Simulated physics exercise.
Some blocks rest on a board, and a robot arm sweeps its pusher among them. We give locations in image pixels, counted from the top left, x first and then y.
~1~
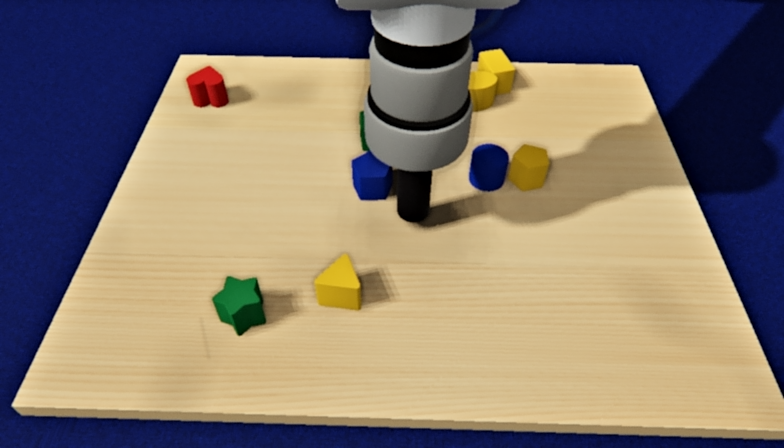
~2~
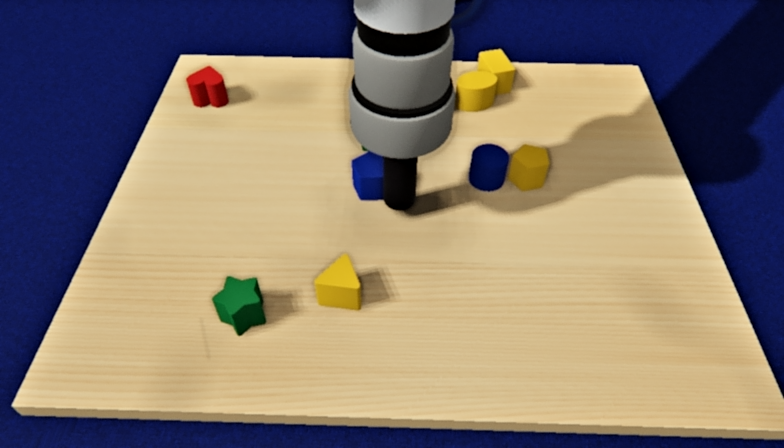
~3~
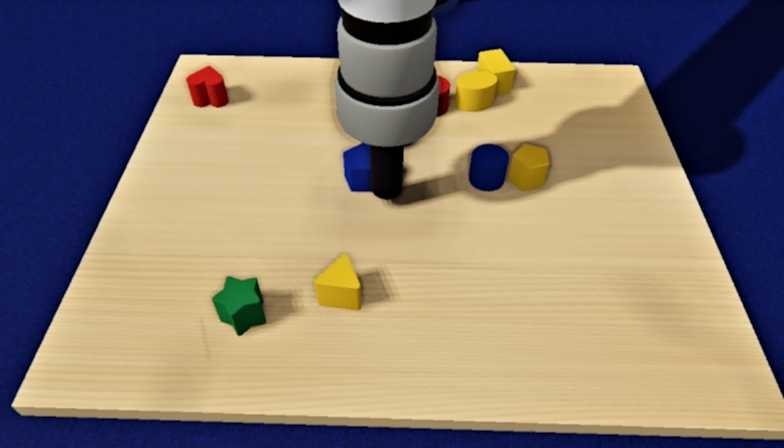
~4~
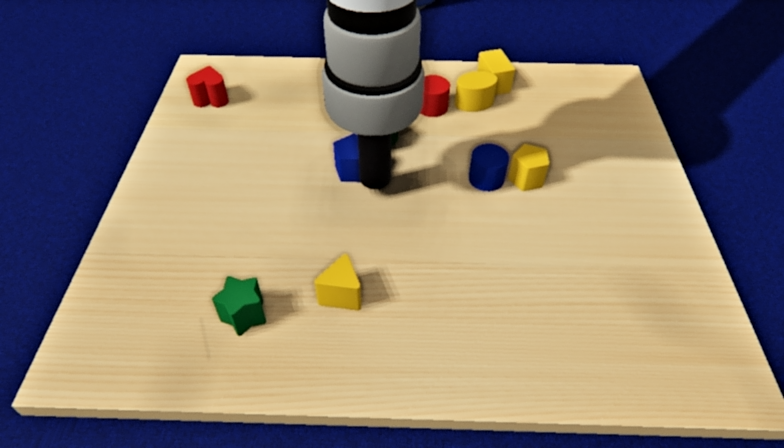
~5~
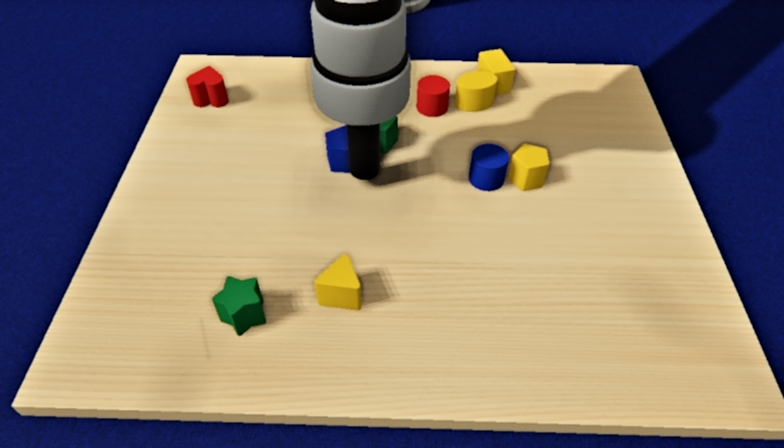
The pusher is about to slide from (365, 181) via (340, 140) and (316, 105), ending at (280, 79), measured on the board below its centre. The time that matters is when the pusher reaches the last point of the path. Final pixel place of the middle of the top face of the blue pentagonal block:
The middle of its upper face will lie at (291, 97).
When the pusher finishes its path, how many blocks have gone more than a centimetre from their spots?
Shifted over 1 cm: One.
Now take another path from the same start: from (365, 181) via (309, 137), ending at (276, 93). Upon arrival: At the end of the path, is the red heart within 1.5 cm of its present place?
The answer is yes.
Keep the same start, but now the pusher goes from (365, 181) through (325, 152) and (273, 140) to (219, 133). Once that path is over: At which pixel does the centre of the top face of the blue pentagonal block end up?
I'd say the blue pentagonal block ends with its top centre at (316, 102).
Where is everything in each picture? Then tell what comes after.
The first picture shows lower end of the pusher at (413, 212), tops of blocks, blue pentagonal block at (372, 164), green pentagonal block hidden.
The second picture shows pusher at (399, 201), blocks as before.
The third picture shows pusher at (387, 190), blue pentagonal block at (363, 156).
The fourth picture shows pusher at (375, 180), blue pentagonal block at (353, 146).
The fifth picture shows pusher at (365, 171), blue pentagonal block at (344, 137), green pentagonal block hidden.
On the path given first. One third of the way, pusher at (339, 130); blue pentagonal block at (310, 106), turned 45° anticlockwise.
Two thirds of the way, pusher at (314, 95); blue pentagonal block at (291, 97).
At the end, pusher at (278, 69); blue pentagonal block at (291, 97), turned 125° anticlockwise; green pentagonal block not moved.
